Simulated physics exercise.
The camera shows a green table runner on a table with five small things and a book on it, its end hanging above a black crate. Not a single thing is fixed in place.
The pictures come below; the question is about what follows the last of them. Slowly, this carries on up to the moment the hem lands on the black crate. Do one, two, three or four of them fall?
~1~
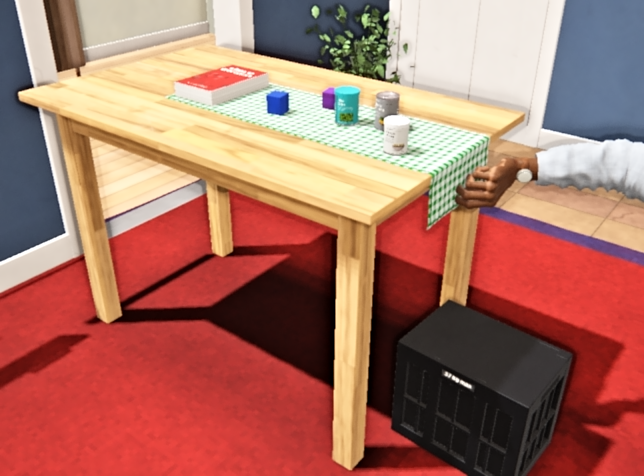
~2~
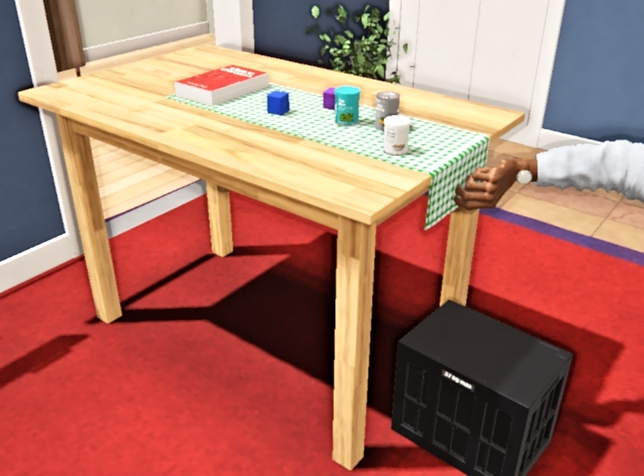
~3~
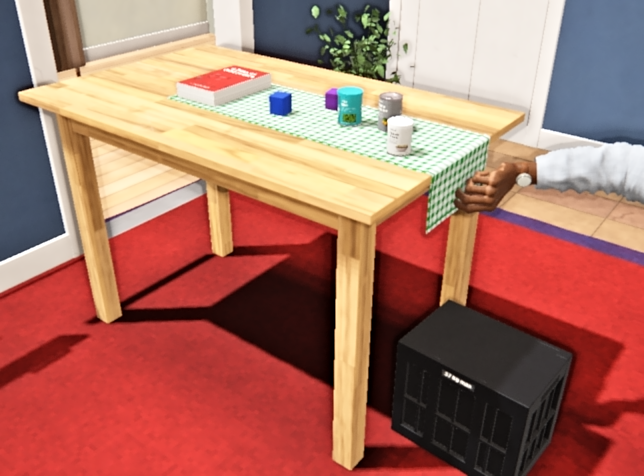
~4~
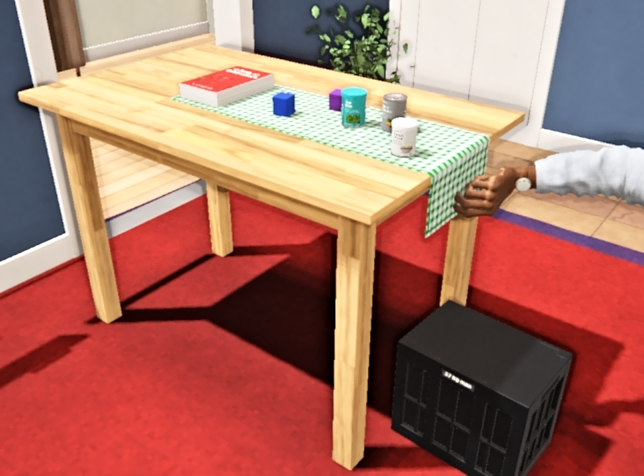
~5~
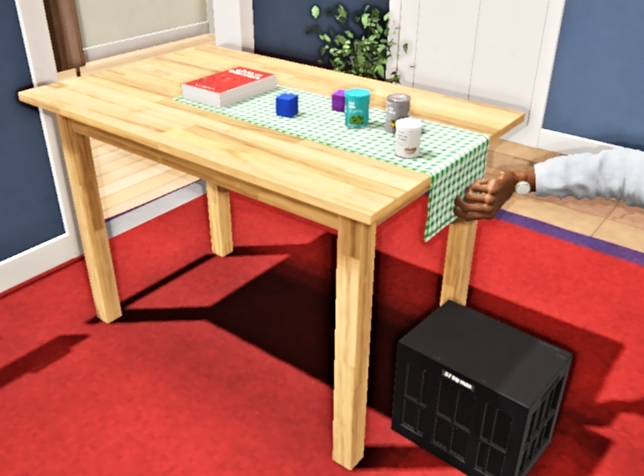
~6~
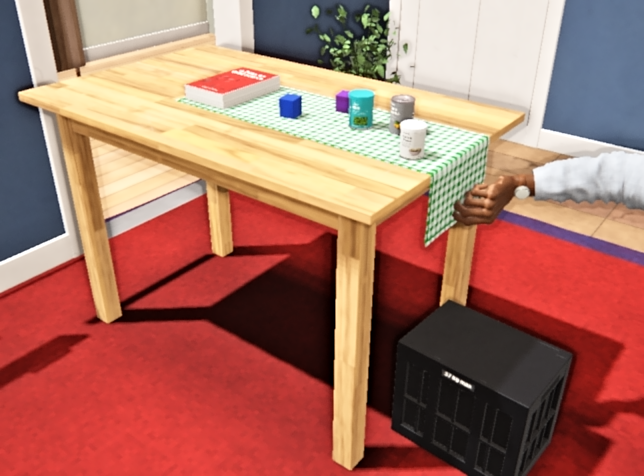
It is three.
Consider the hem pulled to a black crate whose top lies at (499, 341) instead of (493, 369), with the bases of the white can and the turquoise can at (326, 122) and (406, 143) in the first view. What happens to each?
Outcome for the white can: It stays. Outcome for the turquoise can: It is lost.
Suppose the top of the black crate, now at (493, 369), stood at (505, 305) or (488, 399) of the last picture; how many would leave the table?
You'd get 1 and then 4.
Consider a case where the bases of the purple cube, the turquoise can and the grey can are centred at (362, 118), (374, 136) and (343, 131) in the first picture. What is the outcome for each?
First the purple cube: It ends off the top. Next the turquoise can: It ends off the top. Last the grey can: It ends off the top.
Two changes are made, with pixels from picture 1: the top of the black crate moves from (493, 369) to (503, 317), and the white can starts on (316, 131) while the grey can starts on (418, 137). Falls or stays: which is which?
The white can ends up still on top and the grey can ends up off the top.
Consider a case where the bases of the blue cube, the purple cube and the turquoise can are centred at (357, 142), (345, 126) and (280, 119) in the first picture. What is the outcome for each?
Blue cube: Off; purple cube: Off; turquoise can: Still on.
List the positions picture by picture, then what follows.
In the first picture, hem (426, 230); white can (397, 120); grey can (388, 95); turquoise can (348, 90); purple cube (335, 91); blue cube (278, 93); top of the crate (493, 369).
In the second picture, hem (425, 230); white can (398, 120).
In the third picture, hem (426, 234); grey can (391, 95).
In the fourth picture, hem (425, 238); turquoise can (354, 91); top of the crate (493, 369).
In the fifth picture, hem (426, 242); purple cube (344, 93).
In the sixth picture, hem (426, 247); white can (414, 124); grey can (403, 98); turquoise can (362, 93); purple cube (348, 94); blue cube (290, 97).
Soon after, hem near (451, 258); white can gone.
After that, hem near (447, 314); white can and grey can gone.
In the end, hem on the crate; white can, grey can and turquoise can gone. The table loses three.
